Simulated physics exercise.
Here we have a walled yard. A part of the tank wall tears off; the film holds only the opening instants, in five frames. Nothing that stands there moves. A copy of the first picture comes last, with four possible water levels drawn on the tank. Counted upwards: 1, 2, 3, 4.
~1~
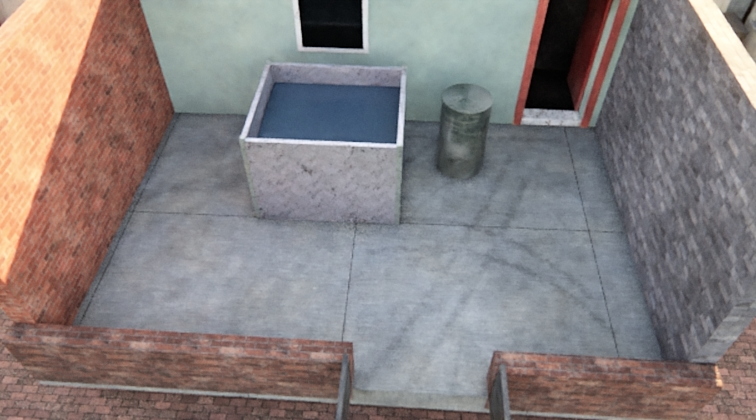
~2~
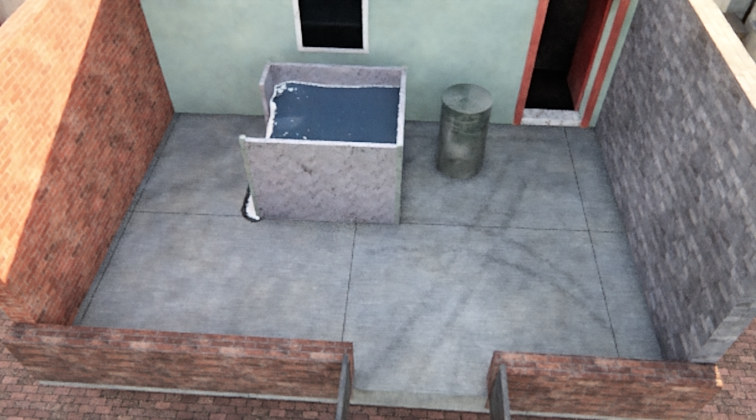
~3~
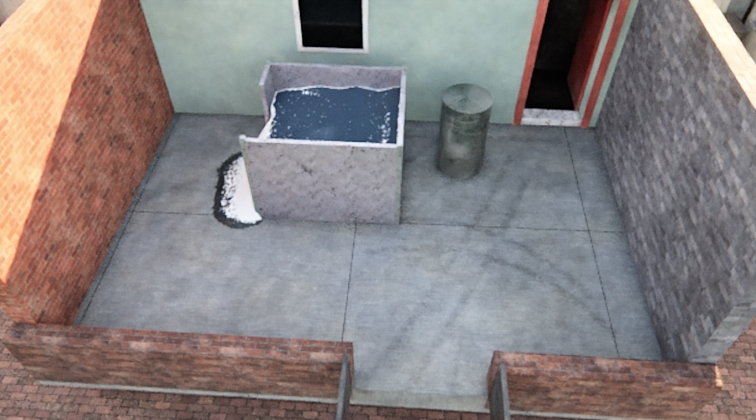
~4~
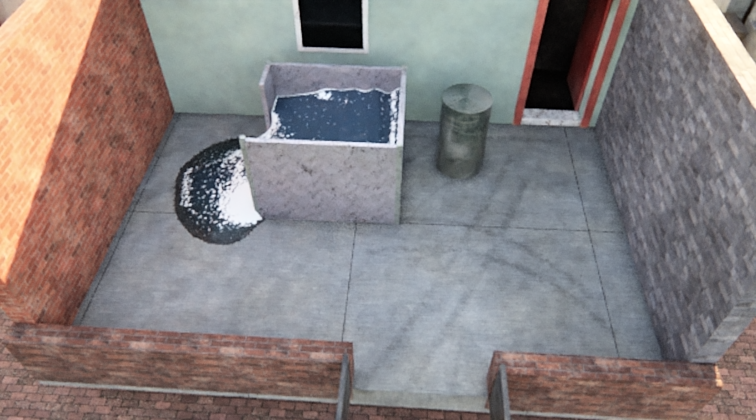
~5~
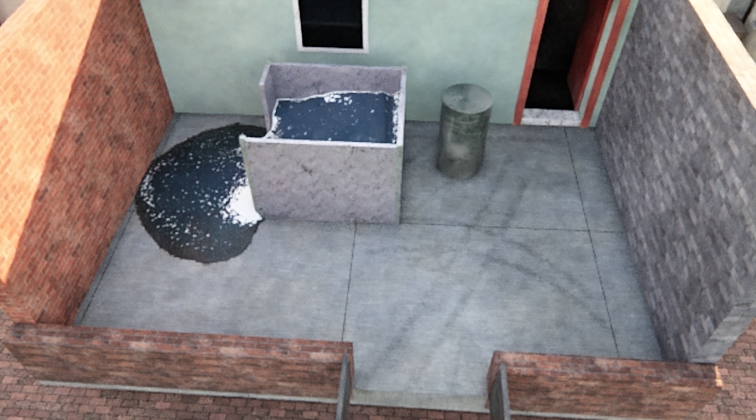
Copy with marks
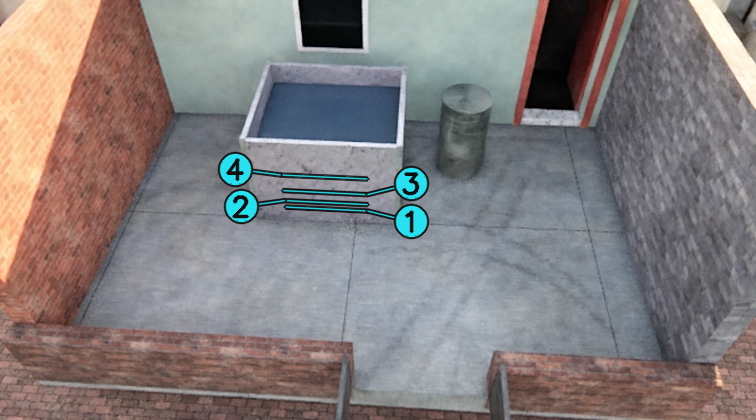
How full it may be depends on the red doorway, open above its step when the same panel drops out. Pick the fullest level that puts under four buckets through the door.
4.
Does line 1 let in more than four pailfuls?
No, that is safe.
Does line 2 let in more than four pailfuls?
No.
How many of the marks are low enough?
All four.
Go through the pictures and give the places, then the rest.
Water in the tank at rest, its middle at (330, 119); foot of the red doorway at (550, 125); open gate at (423, 344), in the first frame.
In the second frame, 1 % of the ground under water, visible out to (255, 198).
In the third frame, 4 % of the ground under water, visible out to (230, 162).
In the fourth frame, 8 % of the ground under water, visible out to (185, 172).
In the fifth frame, 14 % of the ground under water, visible out to (148, 170).
In cyan, 1 at (326, 209); 2 at (326, 202); 3 at (325, 192); 4 at (323, 176); from the bottom up 1, 2, 3, 4.
For line 1, nothing gets over.
For line 2, nothing gets over.
For line 3, nothing gets over.
For line 4, a splash gets over, under a bucket.
